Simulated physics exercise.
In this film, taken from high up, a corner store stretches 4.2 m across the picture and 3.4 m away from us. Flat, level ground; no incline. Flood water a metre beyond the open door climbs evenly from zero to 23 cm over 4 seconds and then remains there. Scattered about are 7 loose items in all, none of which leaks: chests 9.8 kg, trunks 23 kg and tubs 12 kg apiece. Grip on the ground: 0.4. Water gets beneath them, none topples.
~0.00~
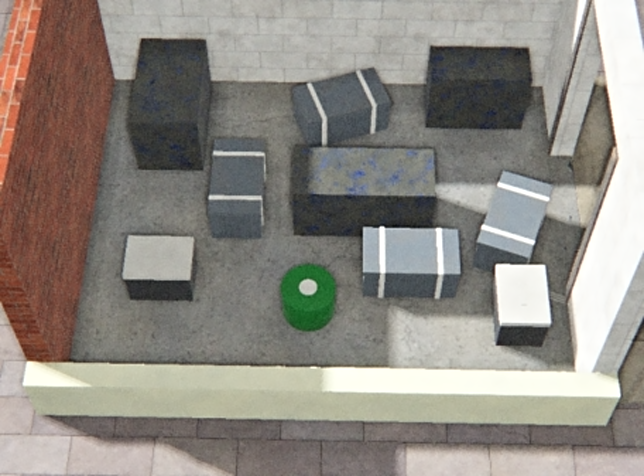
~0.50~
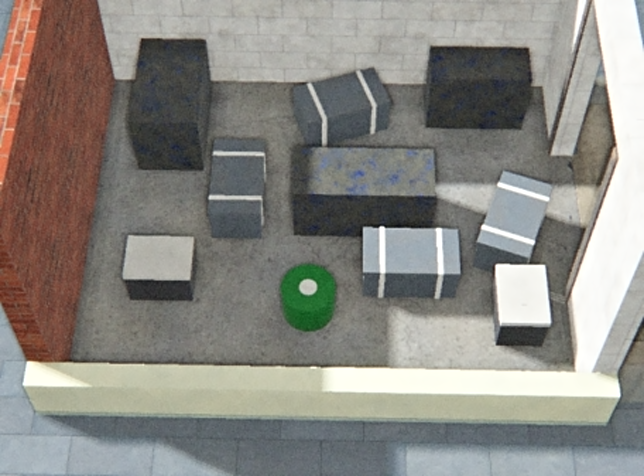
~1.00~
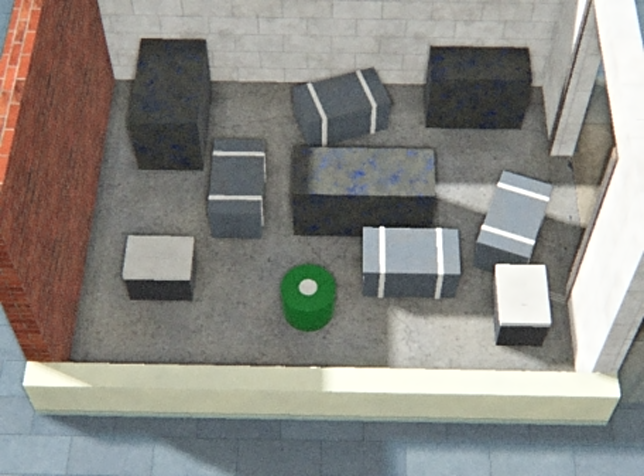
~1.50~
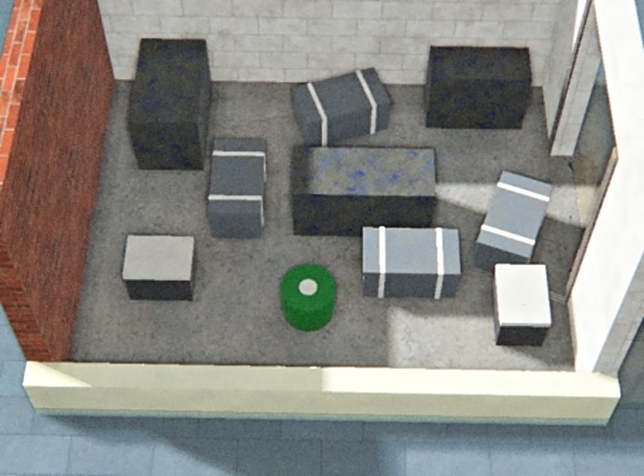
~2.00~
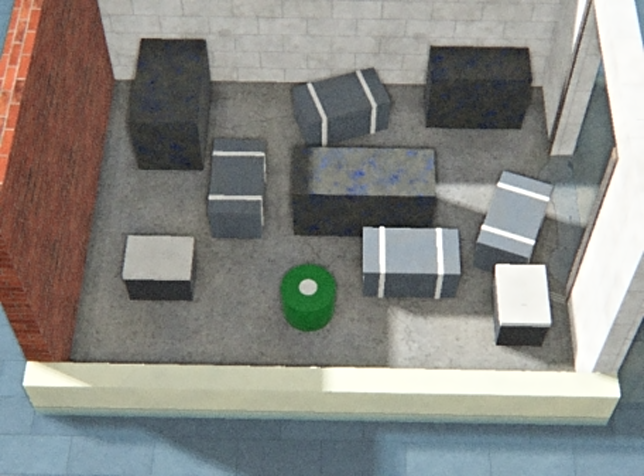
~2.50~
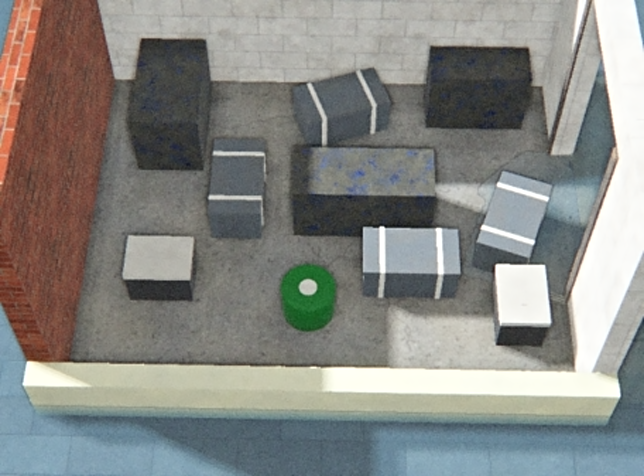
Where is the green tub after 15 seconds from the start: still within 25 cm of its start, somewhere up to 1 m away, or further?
The green tub is further than 1 m away.
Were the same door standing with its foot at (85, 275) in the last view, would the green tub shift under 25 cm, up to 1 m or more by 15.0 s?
As for the green tub, it winds up a long way off.
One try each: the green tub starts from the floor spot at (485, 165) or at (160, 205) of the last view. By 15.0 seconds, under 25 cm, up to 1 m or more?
Going in order, it gets pushed a long way and then it gets a small push.
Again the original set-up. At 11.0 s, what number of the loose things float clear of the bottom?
7 at that moment.
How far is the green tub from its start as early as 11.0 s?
I'd guess some 150 cm by then.
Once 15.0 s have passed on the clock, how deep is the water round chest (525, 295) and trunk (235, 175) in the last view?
Roughly 18 and 22 cm.
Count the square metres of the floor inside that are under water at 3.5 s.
Roughly 2.5 m2.
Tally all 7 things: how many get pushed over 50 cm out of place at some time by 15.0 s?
Count: 7.
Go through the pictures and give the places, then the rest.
The first frame shows the green tub at (308, 288) rests on the ground; 0.0 m2 under water; 0 of 7 have shifted.
The second frame shows the green tub at (308, 288) rests on the ground; water covers 0.0 m2; 0 of 7 have shifted.
The third frame shows the green tub at (308, 288) rests on the ground; 0.0 m2 under water; 0 of 7 have shifted.
The fourth frame shows the green tub at (308, 288), on the bottom; water covers 0.0 m2; 0 of 7 have shifted.
The fifth frame shows the green tub at (308, 288) rests on the ground; water covers 0.0 m2; 0 of 7 have shifted.
The sixth frame shows the green tub at (308, 288) rests on the ground; 0.5 m2 under water; 0 of 7 have shifted.
After 3.5 s the green tub is near (308, 288), 0.0 m from its start, aground; 0 afloat.
After 6.8 s the green tub is near (259, 287), 0.4 m from its start, aground; 3 afloat.
After 11.0 s the green tub is near (93, 302), 1.7 m from its start, afloat; 7 afloat.
After 15.0 s the green tub is near (101, 273), 1.7 m from its start, afloat; 7 afloat.
